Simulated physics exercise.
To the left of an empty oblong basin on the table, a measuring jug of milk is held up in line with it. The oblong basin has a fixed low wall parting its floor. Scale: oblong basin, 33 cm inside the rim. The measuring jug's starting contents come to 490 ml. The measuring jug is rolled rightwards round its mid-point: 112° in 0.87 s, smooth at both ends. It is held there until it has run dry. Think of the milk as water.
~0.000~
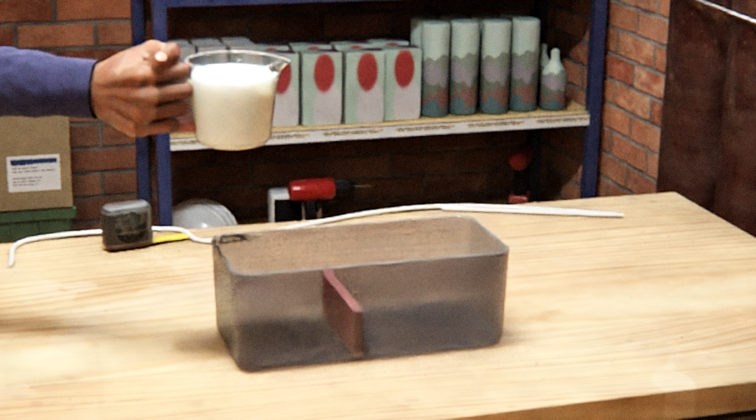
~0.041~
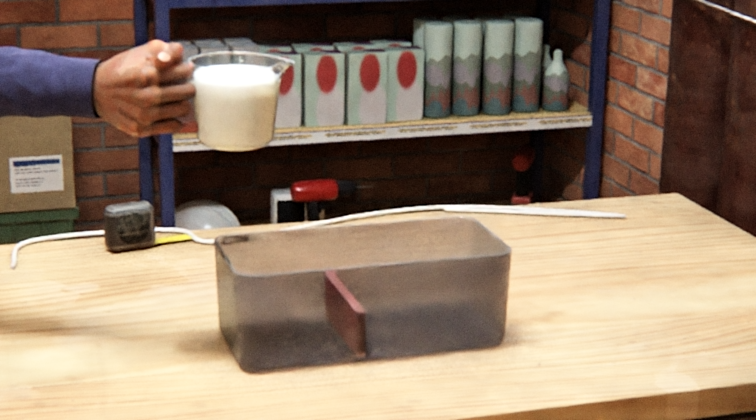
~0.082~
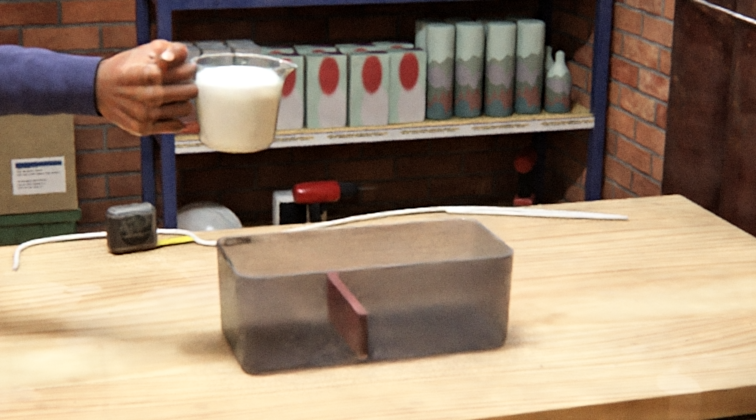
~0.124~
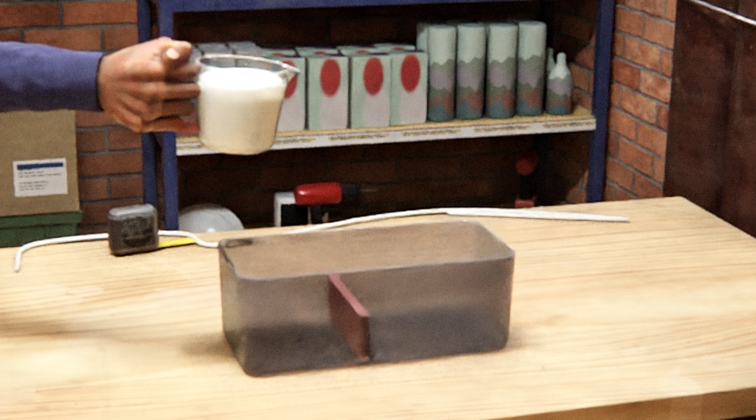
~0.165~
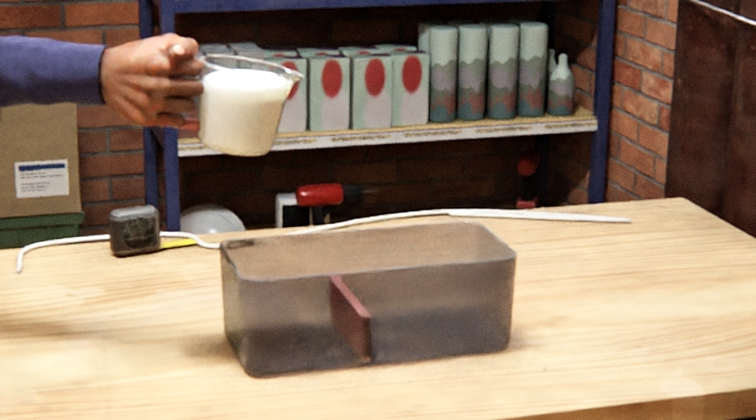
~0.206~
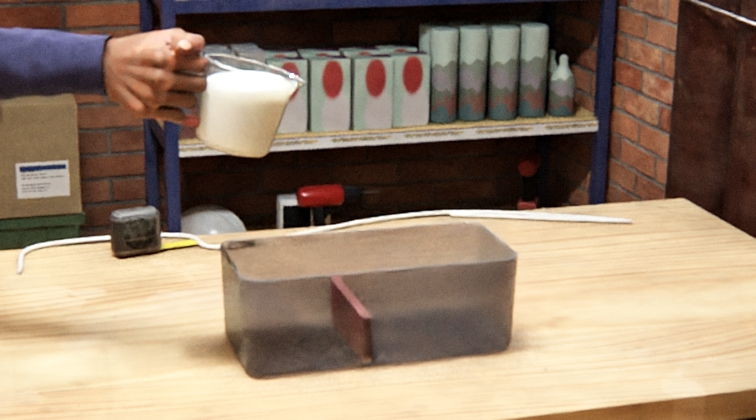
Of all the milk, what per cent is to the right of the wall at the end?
I would say 47 percent.
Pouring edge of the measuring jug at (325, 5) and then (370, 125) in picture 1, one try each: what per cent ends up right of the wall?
Respectively 90 and 95 %.
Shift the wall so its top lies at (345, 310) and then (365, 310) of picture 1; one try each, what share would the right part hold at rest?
Roughly 45 per cent, then 15 per cent.
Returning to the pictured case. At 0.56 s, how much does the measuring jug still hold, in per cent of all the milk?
Close to 60 in a hundred.
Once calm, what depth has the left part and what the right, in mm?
The left side settles near 12 mm and the right side near 8 mm.
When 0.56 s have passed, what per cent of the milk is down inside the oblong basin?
Fraction in basin: Approx. 8%.
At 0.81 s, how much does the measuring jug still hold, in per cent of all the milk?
About 7 per cent.
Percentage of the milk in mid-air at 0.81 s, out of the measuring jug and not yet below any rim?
18 per cent, roughly.
After 0.56 s the tilt is 80° and 60 per cent is still to pour, 1 is left of the wall and 7 right of it.
After 0.81 s the tilt is 111° and 7 per cent is still to pour, 29 is left of the wall and 45 right of it.
After 1.08 s the tilt is 112° and 0 per cent is still to pour, 51 is left of the wall and 47 right of it.
After 1.37 s the tilt is 112° and 0 per cent is still to pour, 51 is left of the wall and 47 right of it.
In the end 51 per cent lies left of the wall, 47 right of it and 2 outside.
